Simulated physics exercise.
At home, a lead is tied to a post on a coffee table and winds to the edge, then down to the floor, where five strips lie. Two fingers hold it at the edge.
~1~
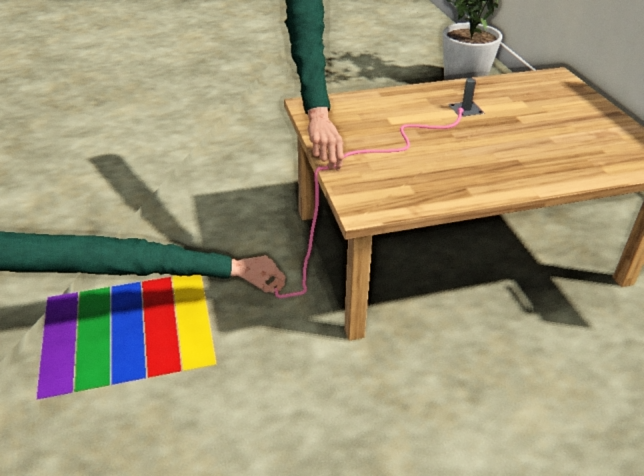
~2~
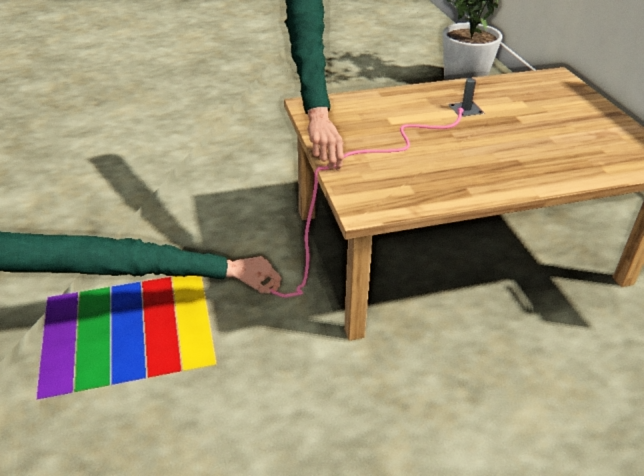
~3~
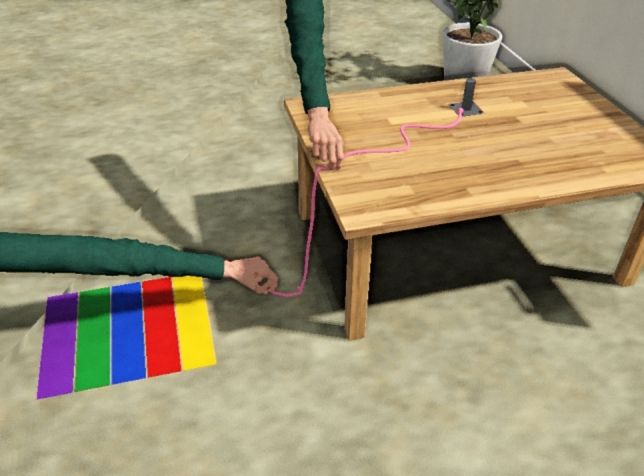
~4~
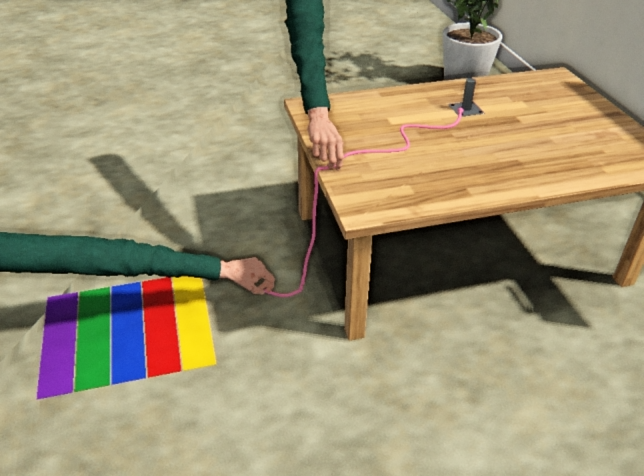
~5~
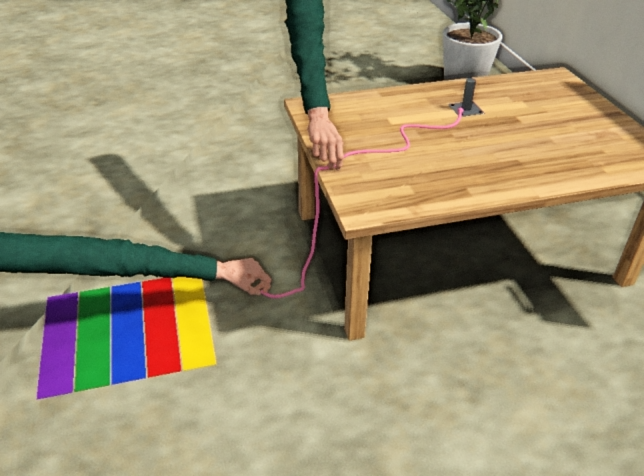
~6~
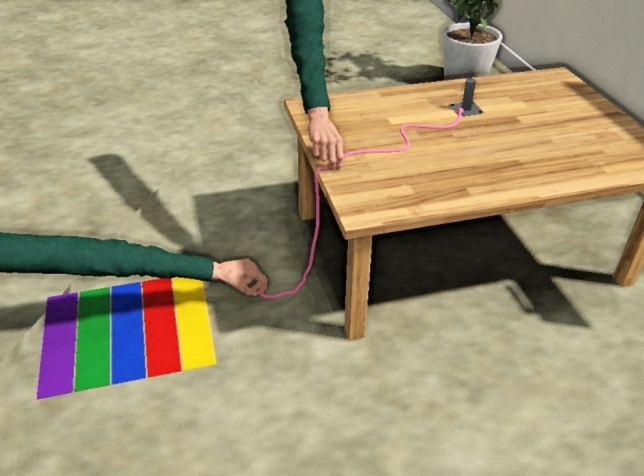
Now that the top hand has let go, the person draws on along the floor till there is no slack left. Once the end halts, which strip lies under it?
The blue strip lies under it.
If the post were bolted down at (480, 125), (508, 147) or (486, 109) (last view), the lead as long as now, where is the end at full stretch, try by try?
The places are (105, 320), (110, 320) and (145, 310).
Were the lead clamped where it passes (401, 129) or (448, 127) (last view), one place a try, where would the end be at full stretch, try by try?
Estimated pixels: (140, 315), then (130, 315).
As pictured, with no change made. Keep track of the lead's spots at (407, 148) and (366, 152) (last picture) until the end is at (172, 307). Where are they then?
Well, the first one sits at (367, 148), and the second one sits at (330, 160).
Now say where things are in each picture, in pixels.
The first frame shows end (276, 289); yellow (197, 349); red (163, 355); blue (128, 362); green (92, 368); purple (56, 375).
The second frame shows end (271, 290); lead through (456, 124) (402, 131) (374, 151) (320, 170) (307, 230) (304, 280).
The third frame shows end (269, 290).
The fourth frame shows end (265, 291); lead through (456, 124) (402, 131) (374, 151) (320, 170) (314, 231) (303, 281).
The fifth frame shows end (261, 291).
The sixth frame shows end (258, 292); lead through (456, 124) (402, 131) (374, 151) (320, 170) (317, 230) (304, 280).
A little later, end near (172, 307); over red.
Next, end near (138, 313); over blue.
When it is tight, end near (117, 317); over blue. Over blue.
